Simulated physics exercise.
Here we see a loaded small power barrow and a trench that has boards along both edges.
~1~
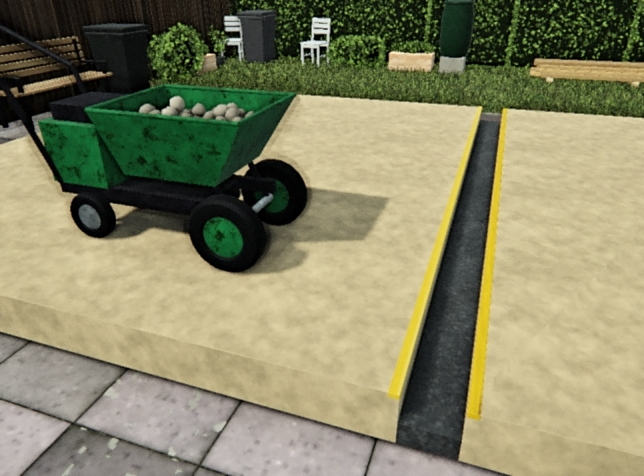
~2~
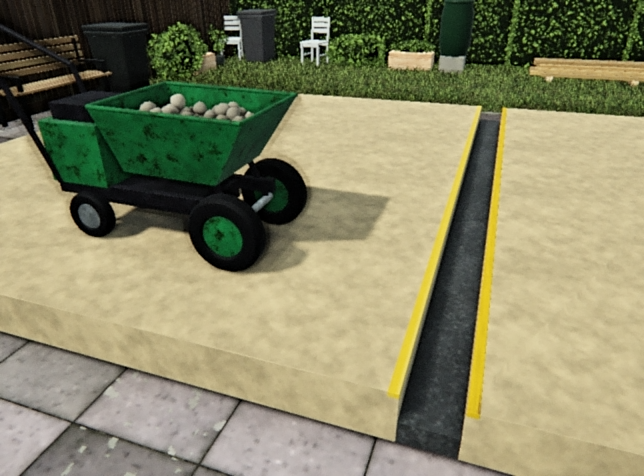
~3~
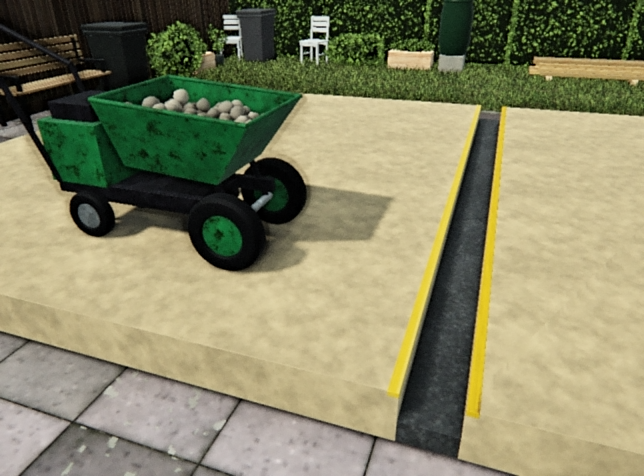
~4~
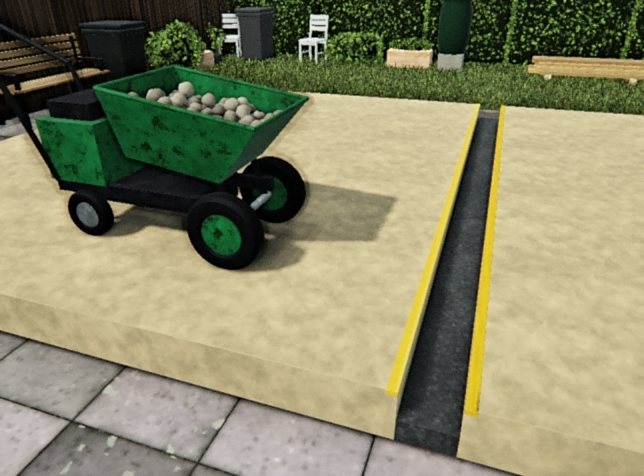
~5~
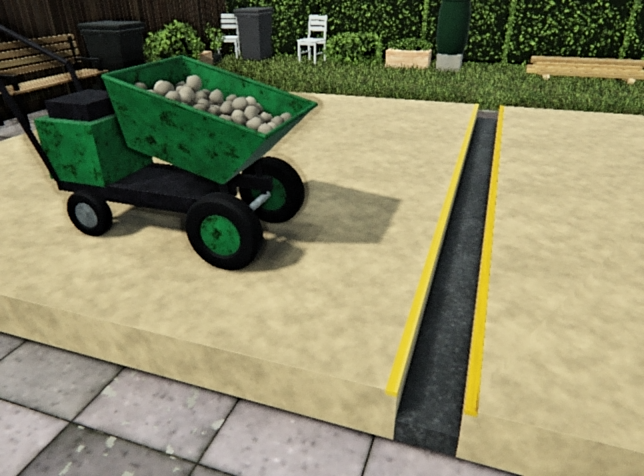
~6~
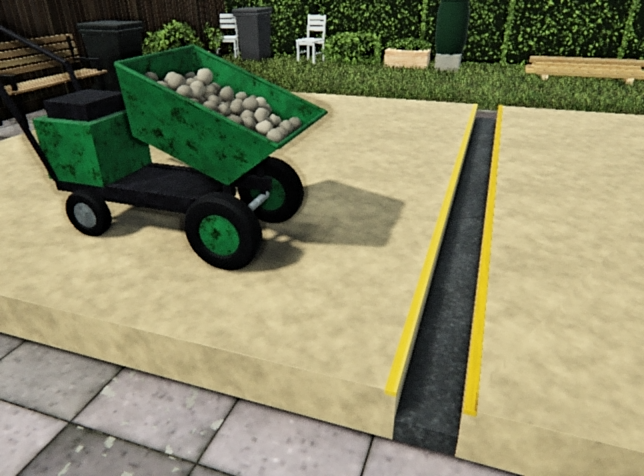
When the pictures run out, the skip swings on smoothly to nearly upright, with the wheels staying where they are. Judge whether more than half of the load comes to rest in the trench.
Half not reached.
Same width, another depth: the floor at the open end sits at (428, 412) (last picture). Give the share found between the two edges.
Around 20 per cent.
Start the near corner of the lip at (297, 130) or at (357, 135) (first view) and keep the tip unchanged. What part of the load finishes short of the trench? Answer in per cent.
Some 20 % then some 0 %.
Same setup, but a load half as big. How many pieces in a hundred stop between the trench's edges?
I'd reckon close to 20 in every hundred.
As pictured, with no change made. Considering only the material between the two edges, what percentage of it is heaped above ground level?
5 per cent or thereabouts.
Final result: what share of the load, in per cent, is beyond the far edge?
0 percent.
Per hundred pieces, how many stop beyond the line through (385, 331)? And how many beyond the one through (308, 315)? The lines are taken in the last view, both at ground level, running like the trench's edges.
Roughly 40 and 90 percent.
Shortly afterwards, skip tipped steeply; the whole lot in the skip.
Next, skip tipped right over; the bulk in the skip; near a quarter short of the trench; only a few falling.
Some moments later, skip tipped right over; near a quarter in the skip; near half short of the trench; near a quarter in or heaped over the trench.
In the end, skip tipped right over; a little in the skip; near two thirds short of the trench; near a quarter in or heaped over the trench; none at all beyond it.
